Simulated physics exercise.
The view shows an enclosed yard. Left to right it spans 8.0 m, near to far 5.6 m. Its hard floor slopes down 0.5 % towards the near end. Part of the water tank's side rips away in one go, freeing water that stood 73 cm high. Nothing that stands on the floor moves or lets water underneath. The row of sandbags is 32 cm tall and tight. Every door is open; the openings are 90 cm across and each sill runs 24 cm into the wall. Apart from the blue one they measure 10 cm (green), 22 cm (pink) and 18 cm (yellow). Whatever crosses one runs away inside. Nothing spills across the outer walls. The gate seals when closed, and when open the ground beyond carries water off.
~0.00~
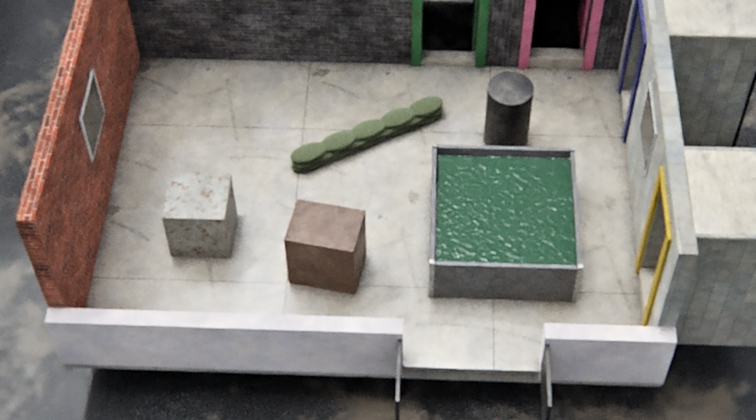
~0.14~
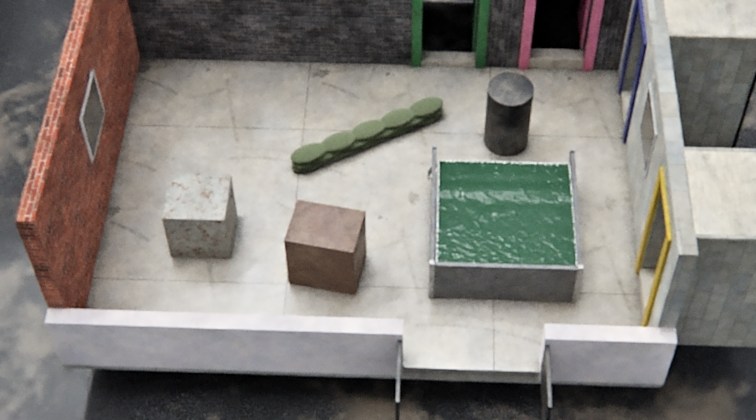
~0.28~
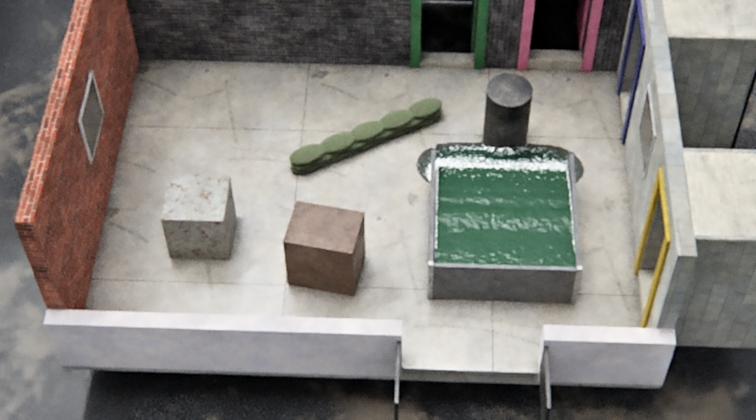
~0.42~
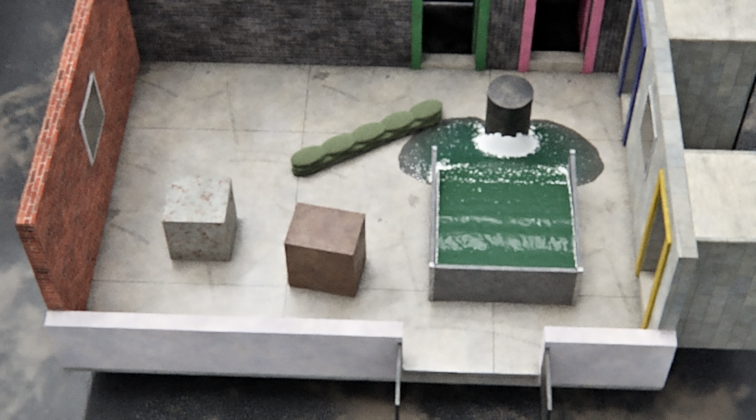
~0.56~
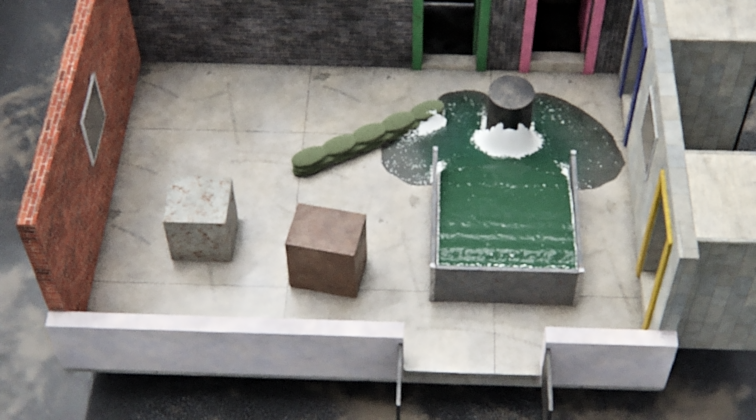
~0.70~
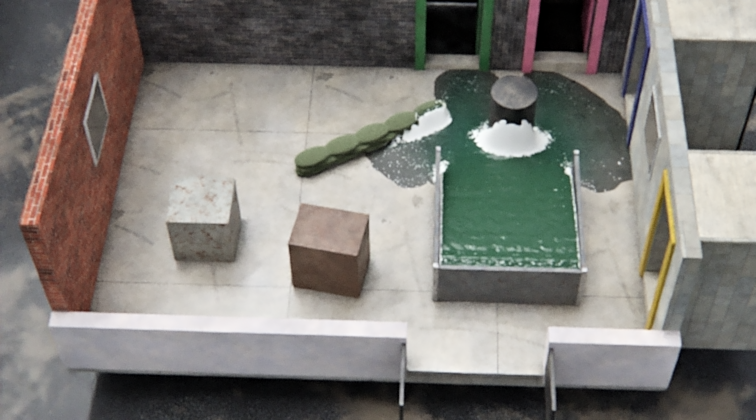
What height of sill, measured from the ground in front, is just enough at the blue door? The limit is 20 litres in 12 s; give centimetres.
At least 25 cm or so.
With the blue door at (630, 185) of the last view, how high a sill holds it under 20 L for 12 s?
About 12.5 cm.
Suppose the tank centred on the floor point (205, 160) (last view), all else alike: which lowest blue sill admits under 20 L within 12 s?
Some 20 cm.
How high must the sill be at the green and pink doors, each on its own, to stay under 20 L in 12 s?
Roughly 29 cm at green and 25 cm at pink.
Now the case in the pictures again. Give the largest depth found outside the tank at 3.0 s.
About 30 cm.
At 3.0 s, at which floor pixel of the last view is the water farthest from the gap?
At about (191, 306).
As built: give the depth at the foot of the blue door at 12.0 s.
Roughly 6.5 cm deep.
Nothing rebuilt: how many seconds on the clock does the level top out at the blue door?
Near 2.0 s.
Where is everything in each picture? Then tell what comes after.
Still water, 73 cm deep, in the water tank at (504, 208); the blue door at (632, 71) is dry, in the first picture.
The front is at a hidden place, 0.3 m from the gap on the far side; 0.5 m2 of floor is wet, 73 cm left at the back, in the second picture.
The front is at (450, 146), 0.8 m from the gap on the far side; 1.5 m2 of floor is wet, 73 cm left at the back, in the third picture.
Water pours out on the far side and has run 1.4 m, to (474, 120); about 11 cm deep outside, 72 cm at the back, in the fourth picture.
The gap is on the far side, the front 1.9 m out at (453, 96); the back of the water tank holds 65 cm, in the fifth picture.
The gap is on the far side, the front 2.5 m out at (463, 69); the back of the water tank holds 62 cm; the blue door at (636, 74), 2.5 m from the gap, is still 0.2 m from the nearest water, in the sixth picture.
After 1.4 s water covers 25 % of the floor, deepest (56 cm) near (619, 73); 11 cm at the blue door, 3 litres in over its 10 cm sill.
After 3.0 s water covers 40 % of the floor, deepest (30 cm) near (511, 119); 25 cm at the blue door, 146 litres in over its 10 cm sill.
After 12.0 s water covers 95 % of the floor, deepest (8 cm) near (222, 349); 7 cm at the blue door, 248 litres in over its 10 cm sill.
At the blue door as built, the water arrived by 0.8 s and peaked near 27 cm at 2.0 s.
With a sill of 23 cm, 33 litres would have come in within the 12 s; with 31 cm, 2 litres. So under 20 litres takes about 25 cm.
